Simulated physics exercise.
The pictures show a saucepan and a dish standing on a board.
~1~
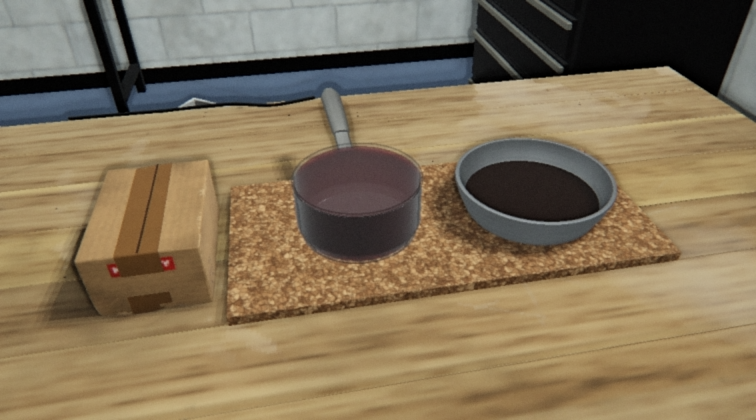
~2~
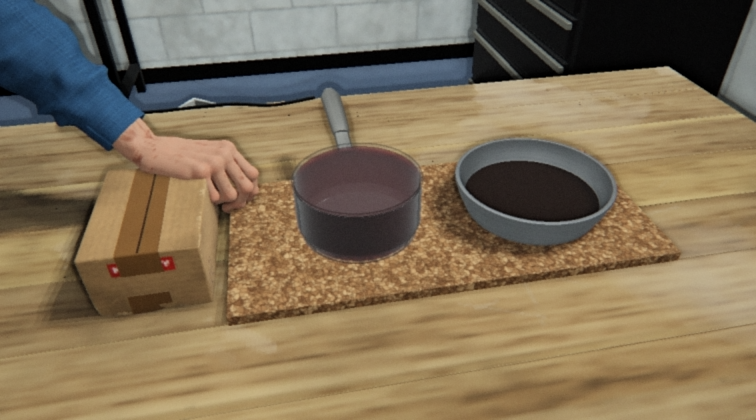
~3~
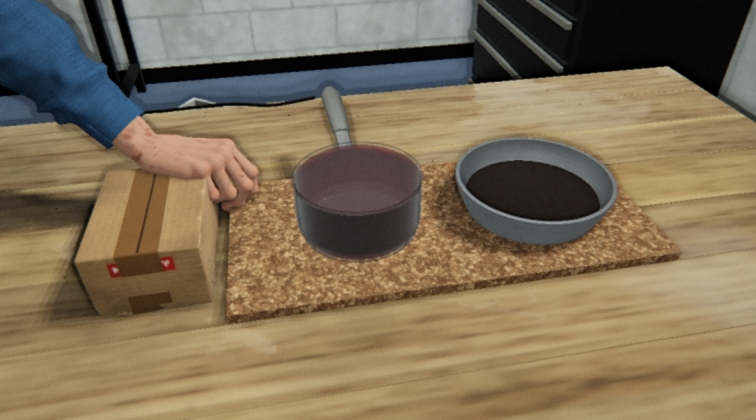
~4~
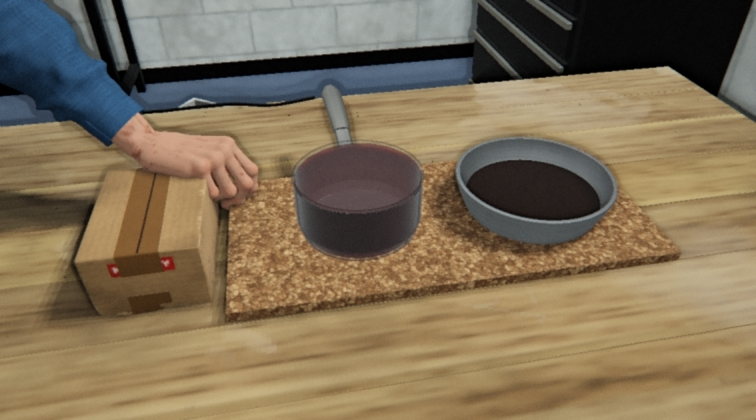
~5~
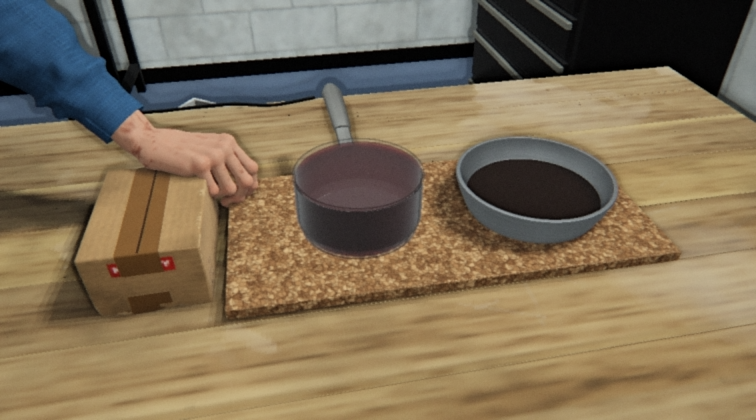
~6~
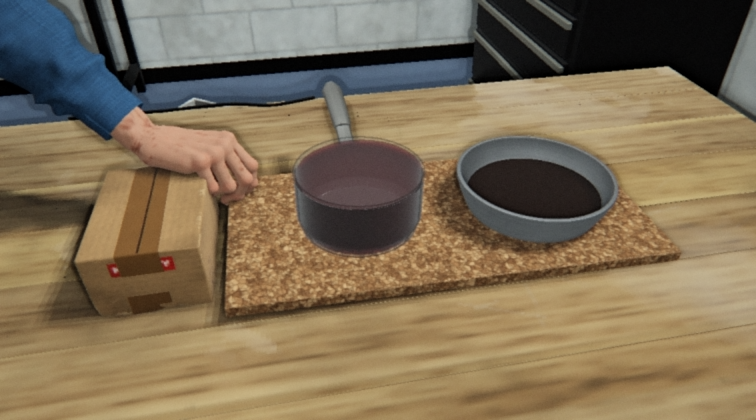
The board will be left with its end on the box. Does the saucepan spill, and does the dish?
On the left the saucepan slops over, on the right the dish stays dry outside.
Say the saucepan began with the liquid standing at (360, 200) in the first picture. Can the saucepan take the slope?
In that case: Is safe.
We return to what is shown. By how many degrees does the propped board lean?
Near 10 degrees.
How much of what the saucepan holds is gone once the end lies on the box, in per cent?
About 12 per cent.
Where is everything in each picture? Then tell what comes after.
In the first picture, the board lies flat; saucepan (358, 200) nearly full; dish (532, 188) about a quarter full; box (148, 284).
The second picture shows a hand takes the end of the board; saucepan nearly full, surface at (357, 179); dish about a quarter full, surface at (530, 195).
In the third picture, the end is rising; saucepan (358, 199) nearly full; dish (532, 188) about a quarter full.
In the fourth picture, the end has come up a little; saucepan nearly full, surface at (358, 176); dish about a quarter full, surface at (531, 194); box (148, 284).
The fifth picture shows slope near 1°; saucepan (359, 195) nearly full; dish (533, 187) about a quarter full.
The sixth picture shows the board slopes by about 1°; saucepan nearly full, surface at (359, 173); dish about a quarter full, surface at (532, 193); box (148, 284).
Shortly, the board slopes by about 6°; saucepan, it has lost some; dish, none is lost.
Then, the board slopes by about 11°; saucepan, it has lost some; dish, none is lost.
At the finish, the board slopes by about 10°, resting on the box; saucepan, it has lost some; dish, none is lost.
